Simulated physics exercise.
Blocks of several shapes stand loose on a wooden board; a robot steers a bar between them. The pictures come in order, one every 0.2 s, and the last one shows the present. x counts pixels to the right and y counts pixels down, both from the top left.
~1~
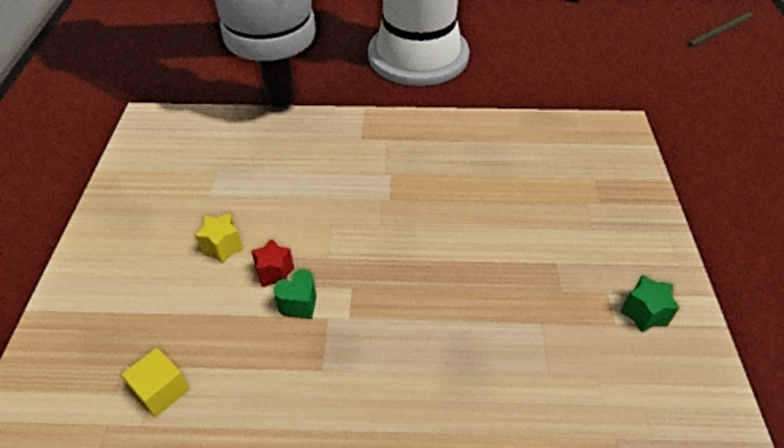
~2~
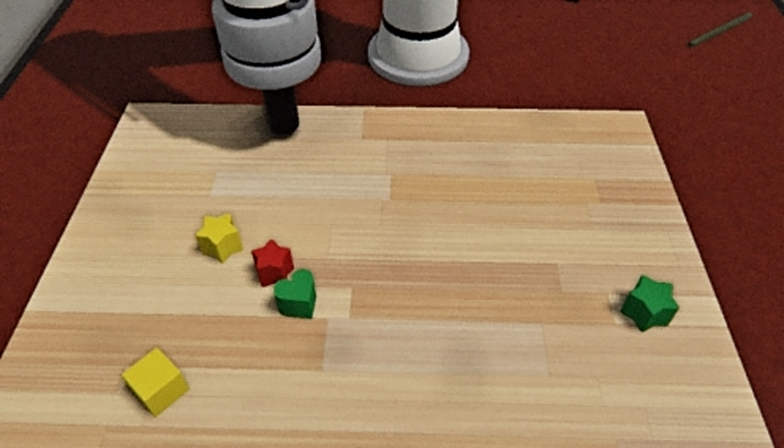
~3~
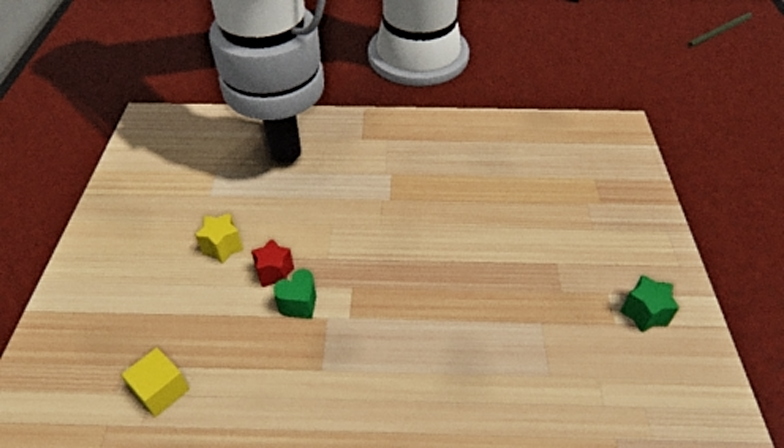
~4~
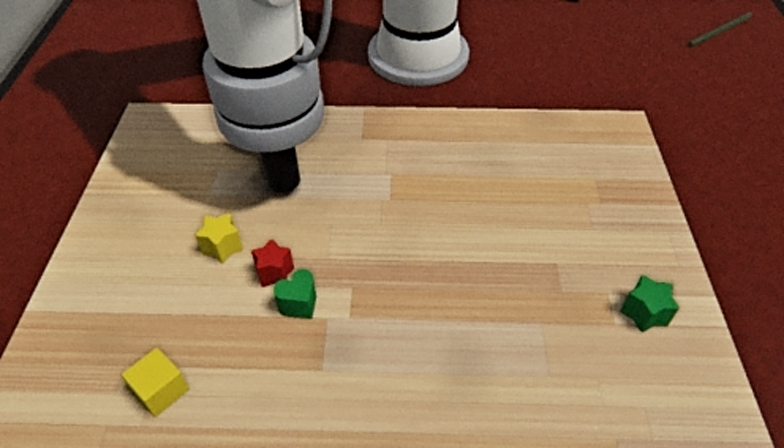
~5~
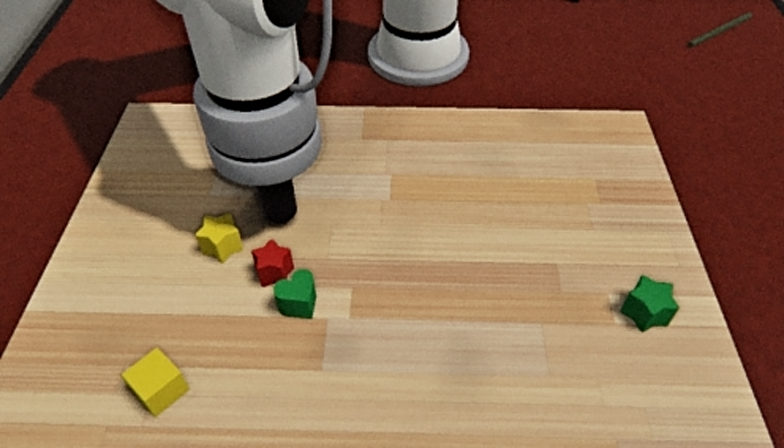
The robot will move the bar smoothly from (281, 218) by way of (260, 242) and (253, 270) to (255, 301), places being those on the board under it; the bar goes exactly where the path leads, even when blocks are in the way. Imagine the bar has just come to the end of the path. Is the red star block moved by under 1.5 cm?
I believe not.
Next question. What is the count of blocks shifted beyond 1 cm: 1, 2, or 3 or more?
That push would leave two blocks displaced by more than about 1 cm.
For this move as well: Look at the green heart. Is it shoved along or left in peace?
Moved away.
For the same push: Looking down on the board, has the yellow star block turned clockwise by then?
Yes
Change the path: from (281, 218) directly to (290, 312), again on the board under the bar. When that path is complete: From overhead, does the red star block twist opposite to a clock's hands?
No - that is not the case.
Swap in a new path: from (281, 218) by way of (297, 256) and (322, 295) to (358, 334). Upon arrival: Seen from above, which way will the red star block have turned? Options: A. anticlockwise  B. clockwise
Answer: B.
What follows on the original path. One third of the way, bar (257, 235); nothing pushed yet.
Two thirds of the way, bar (251, 264); yellow star block (212, 231), turned 30° clockwise; red star block (277, 263), turned 25° anticlockwise.
At the end, bar (253, 294); yellow star block (212, 231), turned 30° clockwise; red star block (285, 279), turned 55° anticlockwise; green heart (313, 292), turned 20° anticlockwise.
